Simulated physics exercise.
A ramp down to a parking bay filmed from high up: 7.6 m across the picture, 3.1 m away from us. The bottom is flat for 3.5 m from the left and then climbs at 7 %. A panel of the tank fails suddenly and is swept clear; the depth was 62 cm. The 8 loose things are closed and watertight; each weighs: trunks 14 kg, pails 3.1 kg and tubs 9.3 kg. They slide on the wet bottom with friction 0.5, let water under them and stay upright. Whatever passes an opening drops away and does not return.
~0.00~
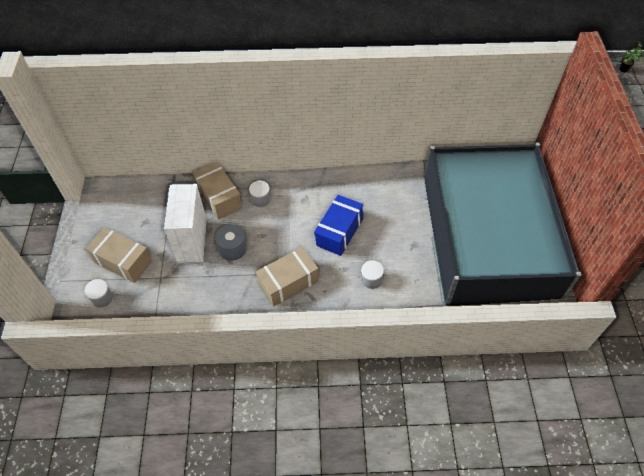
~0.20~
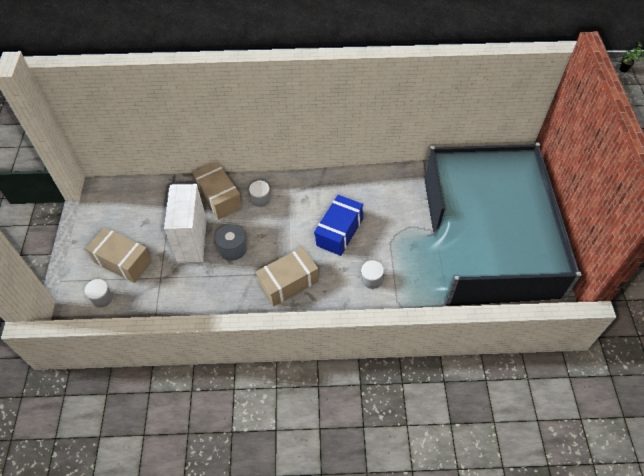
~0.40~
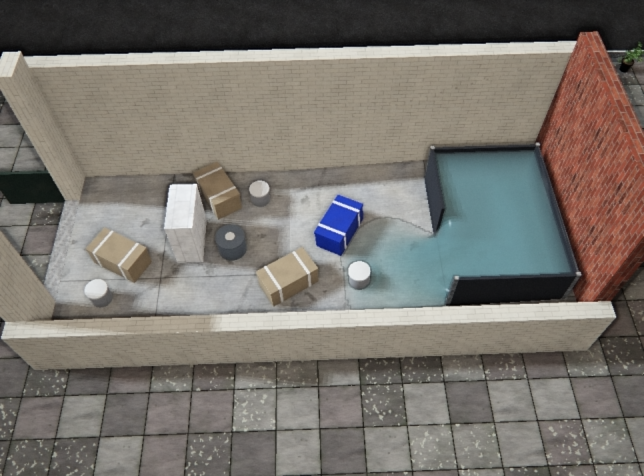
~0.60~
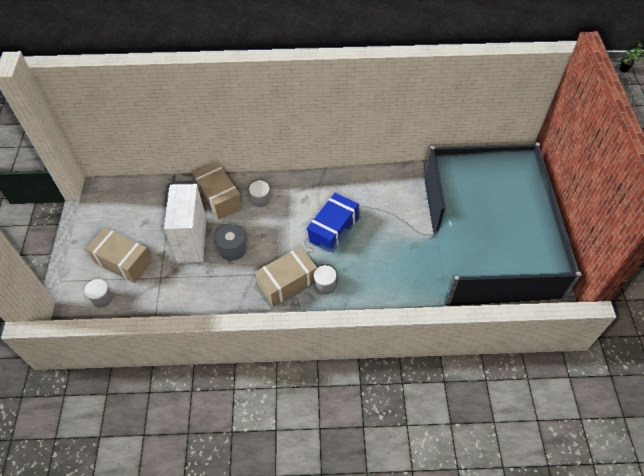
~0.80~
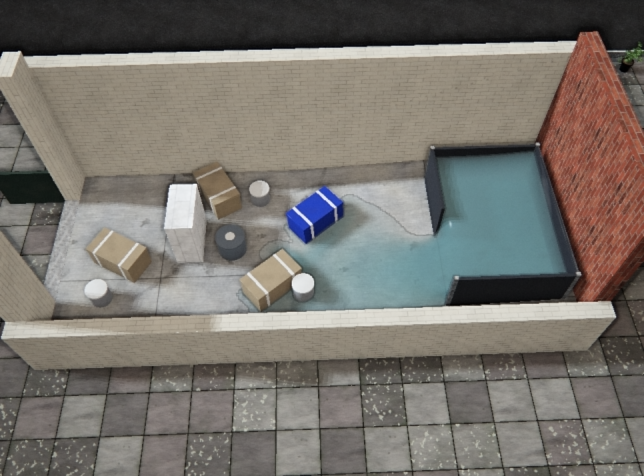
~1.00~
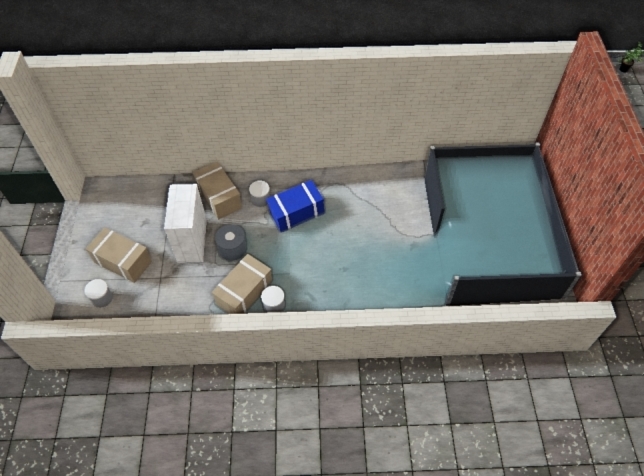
Tank panel giving way and water spreading left across a walled bay, pushing a white-topped pail, blue trunk and tan box.
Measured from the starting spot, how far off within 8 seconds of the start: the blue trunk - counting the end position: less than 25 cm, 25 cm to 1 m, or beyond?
Blue trunk is nudged along.
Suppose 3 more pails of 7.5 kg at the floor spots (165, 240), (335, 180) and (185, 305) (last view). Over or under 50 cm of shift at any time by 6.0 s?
In turn: Less, under, over.
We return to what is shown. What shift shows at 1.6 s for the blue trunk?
Roughly 150 cm by then.
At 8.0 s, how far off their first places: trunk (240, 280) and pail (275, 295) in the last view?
In that order: Washed out, washed out.
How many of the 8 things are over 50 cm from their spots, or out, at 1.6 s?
I count 4.
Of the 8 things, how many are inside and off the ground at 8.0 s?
4 of them.
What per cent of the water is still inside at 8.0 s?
About 48 per cent.
After 1.6 s the blue trunk is near (256, 174), 1.6 m from its start, aground; 0 of 8 are out; 2 afloat.
After 3.6 s the blue trunk is near (274, 169), 1.5 m from its start, afloat; 2 of 8 are out; 5 afloat.
After 5.6 s the blue trunk is near (311, 185), 0.8 m from its start, aground; 4 of 8 are out; 2 afloat.
After 8.0 s the blue trunk is near (303, 197), 0.7 m from its start, afloat; 4 of 8 are out; 4 afloat.
